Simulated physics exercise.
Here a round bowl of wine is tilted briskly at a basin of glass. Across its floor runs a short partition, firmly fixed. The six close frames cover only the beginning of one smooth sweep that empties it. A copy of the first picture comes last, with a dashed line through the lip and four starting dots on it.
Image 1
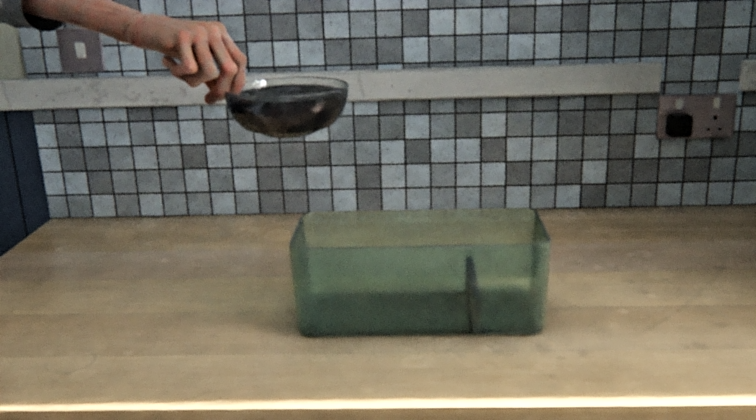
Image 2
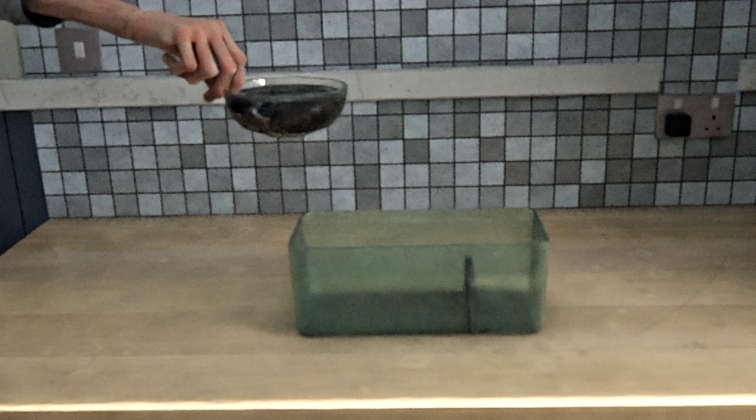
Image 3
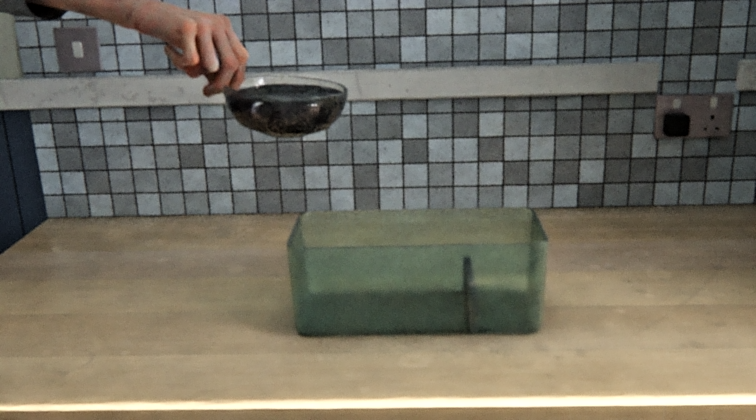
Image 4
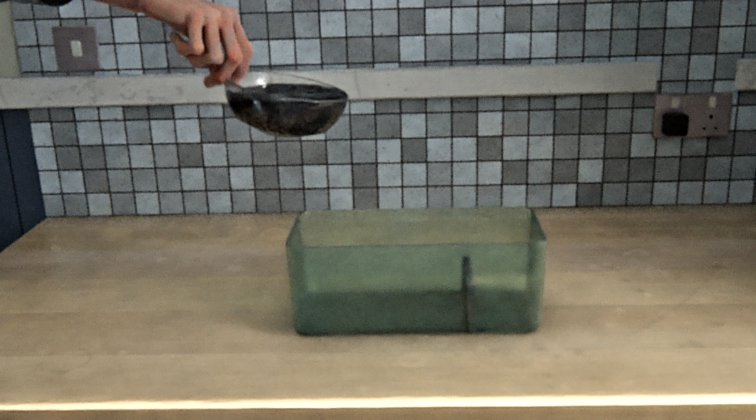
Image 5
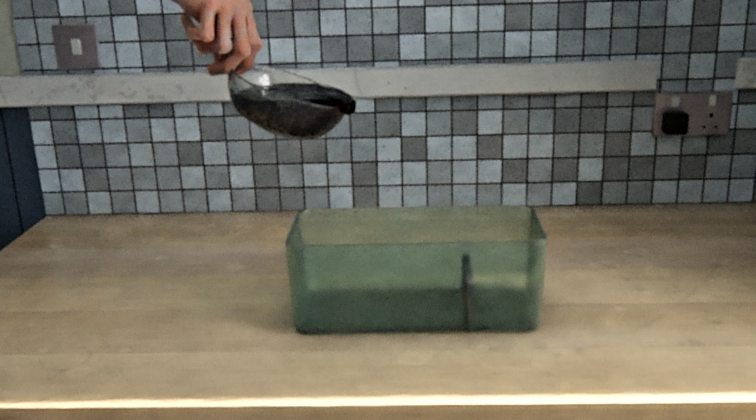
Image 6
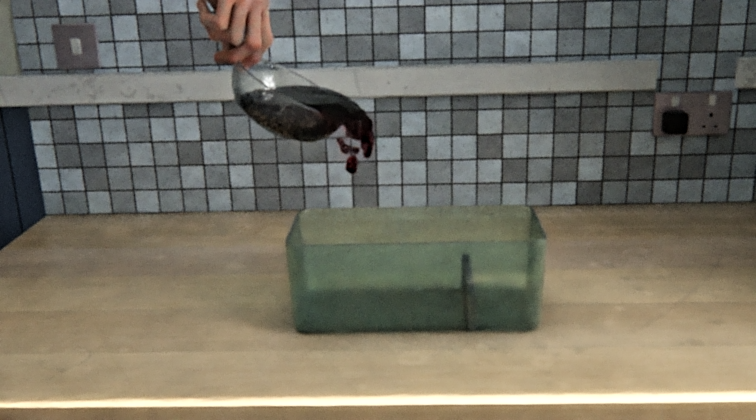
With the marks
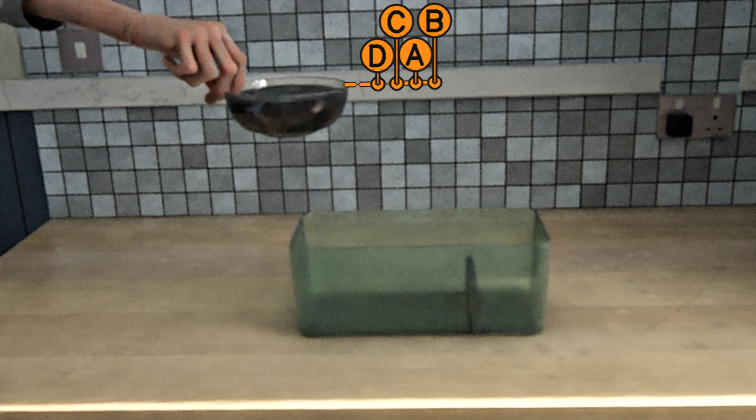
On a wooden kitchen counter, a hand tilting a round glass bowl until dark red liquid pours over its right lip above a greenish basin.
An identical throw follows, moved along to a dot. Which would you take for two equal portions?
A is best.
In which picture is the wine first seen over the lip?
In picture 5.
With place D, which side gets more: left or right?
More ends on the left.
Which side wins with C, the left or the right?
The left one.
On the marked copy, A at (415, 82); B at (434, 82); C at (396, 83); D at (377, 83).
With A, about 47 % ends left of the wall and 52 % right of it.
With B, about 27 % ends left of the wall and 72 % right of it.
With C, about 77 % ends left of the wall and 22 % right of it.
With D, about 96 % ends left of the wall and 3 % right of it.
